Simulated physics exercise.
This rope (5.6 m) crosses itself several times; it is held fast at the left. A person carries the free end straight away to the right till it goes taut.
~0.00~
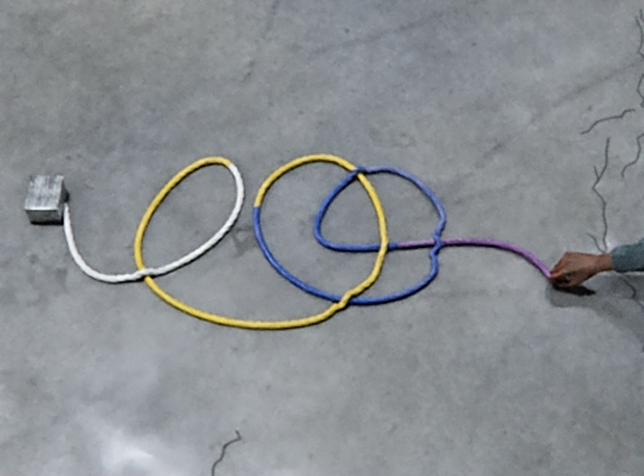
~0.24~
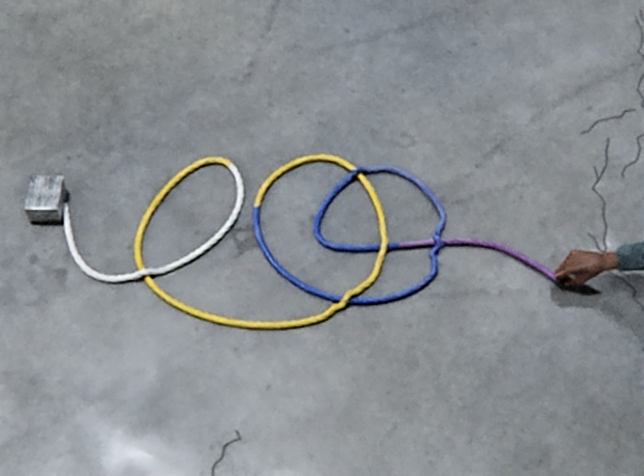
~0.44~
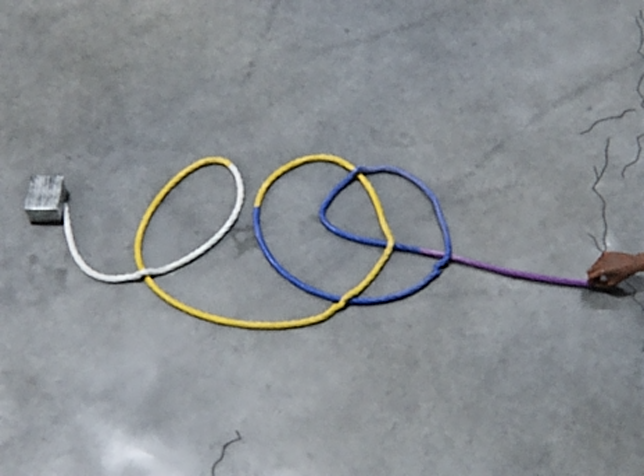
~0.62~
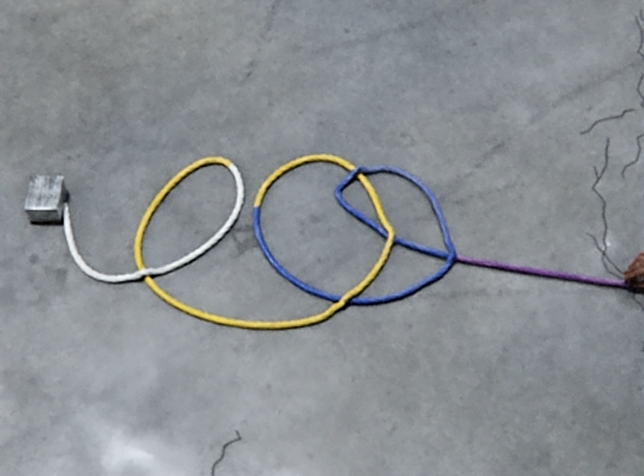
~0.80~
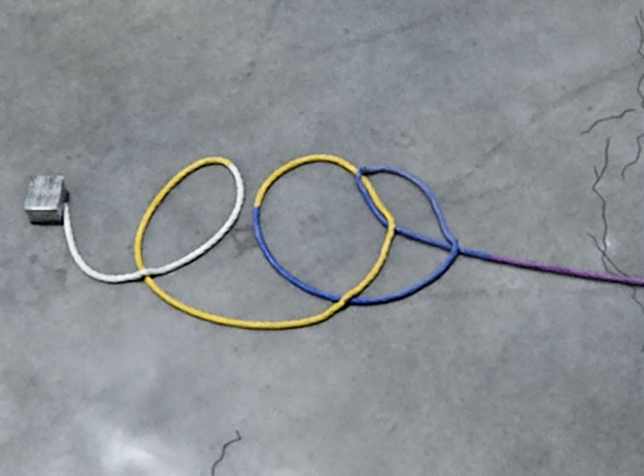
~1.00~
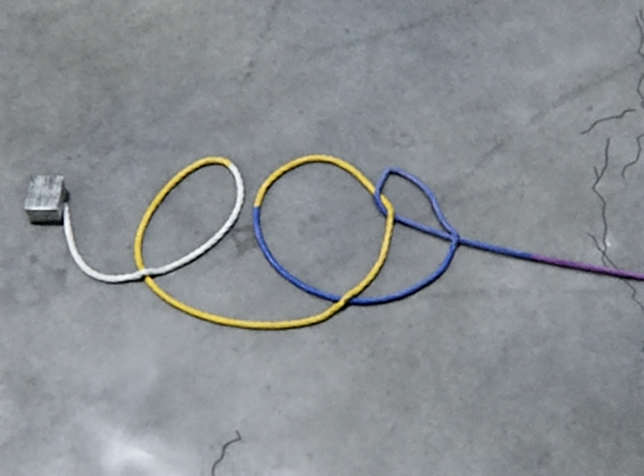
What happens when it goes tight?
Outcome: The rope knots.
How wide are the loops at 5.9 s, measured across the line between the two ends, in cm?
About 34 cm.
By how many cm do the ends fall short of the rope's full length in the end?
About 20 cm.
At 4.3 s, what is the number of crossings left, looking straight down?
The count is 4.
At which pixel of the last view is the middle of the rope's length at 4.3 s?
Near (445, 257).
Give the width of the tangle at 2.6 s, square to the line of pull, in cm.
Some 52 cm.
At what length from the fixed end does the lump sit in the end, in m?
About 2.6 m.
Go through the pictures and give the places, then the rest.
Crossings (145, 276) white over yellow, (356, 302) yellow over blue, (358, 173) blue over yellow, (385, 248) yellow over blue, (452, 243) blue over purple; rope runs through (175, 265) (169, 299) (352, 168) (428, 280) (385, 247); grip (556, 284), in the first picture.
Rope runs through (175, 265) (352, 168) (385, 247); grip (562, 282), in the second picture.
Rope runs through (175, 265) (352, 168) (407, 248); grip (593, 284), in the third picture.
Rope runs through (175, 265) (352, 168) (442, 254); grip (630, 284), in the fourth picture.
Rope runs through (175, 265) (352, 168) (478, 254), in the fifth picture.
Rope runs through (175, 265) (169, 299) (352, 170) (428, 280) (518, 254), in the sixth picture.
After 2.6 s, the ends are 2.9 m apart, loops still 53 cm across.
After 4.3 s, the ends are 3.9 m apart, loops still 48 cm across.
After 5.9 s, the ends are 4.9 m apart, loops still 34 cm across.
After 7.6 s, the ends are 5.4 m apart, with a tight lump 2.6 m from the fixed end.
After 7.9 s, the ends are 5.4 m apart, loops still 7 cm across.
